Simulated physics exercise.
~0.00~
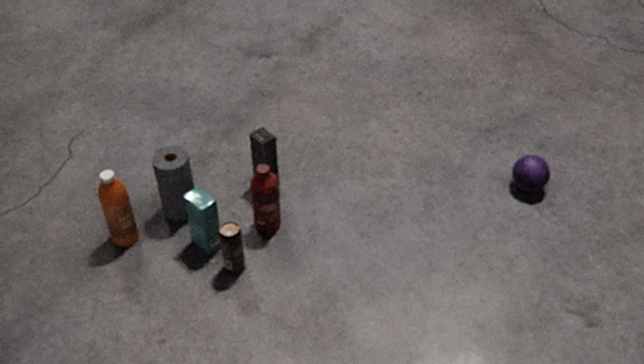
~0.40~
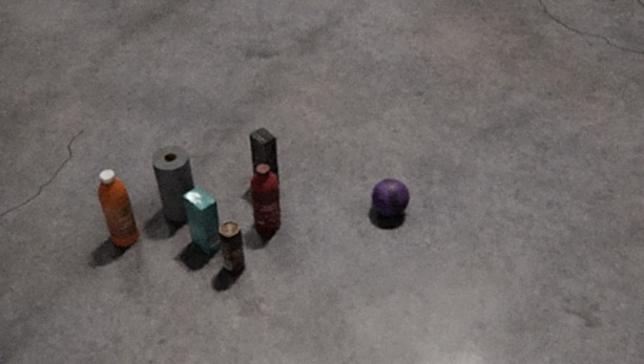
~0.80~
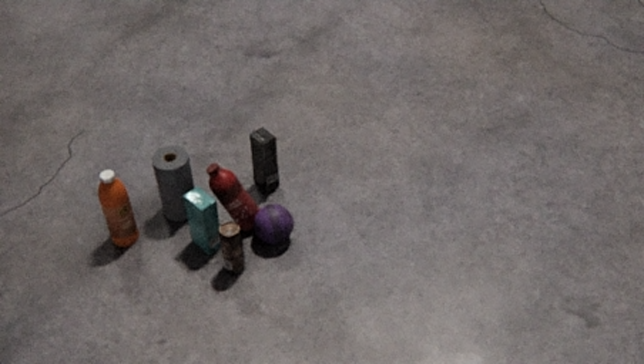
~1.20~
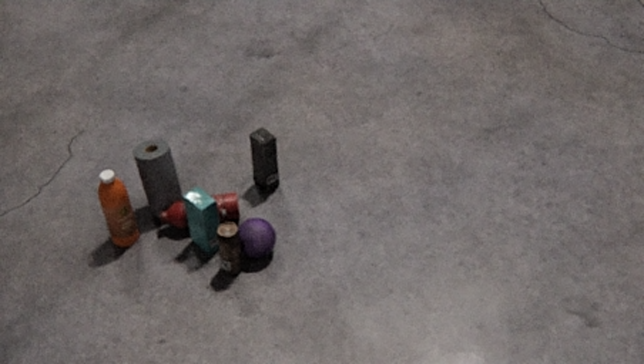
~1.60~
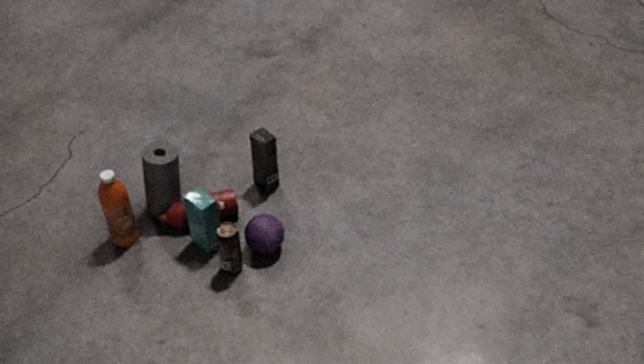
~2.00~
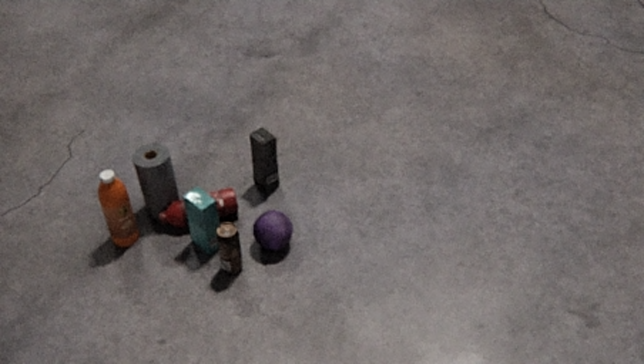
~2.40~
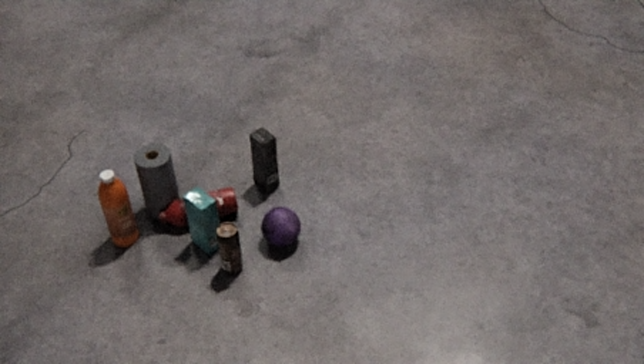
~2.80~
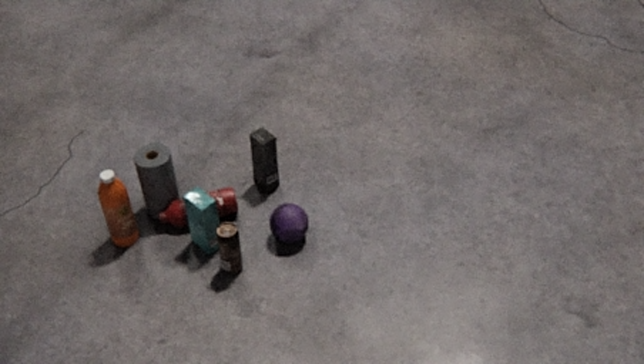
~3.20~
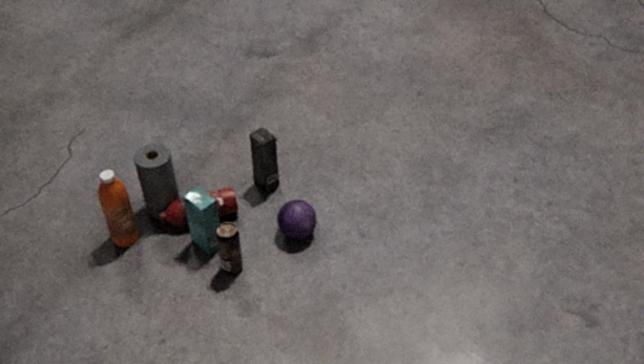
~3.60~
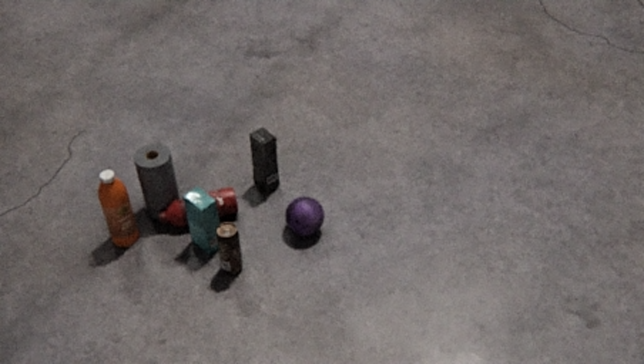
The clip opens on a grey concrete floor with six upright objects clustered at the left, among them an orange bottle, a red bottle and a turquoise carton, while a purple ball sits apart at the right. The ball rolls left toward the group and strikes the red bottle, which tips over to the left. The bottle drops onto its side behind the turquoise carton, and the grey roll rocks and shifts slightly left but stays upright. The ball then rebounds and drifts slowly back to the right. At the end, only the red bottle is down.
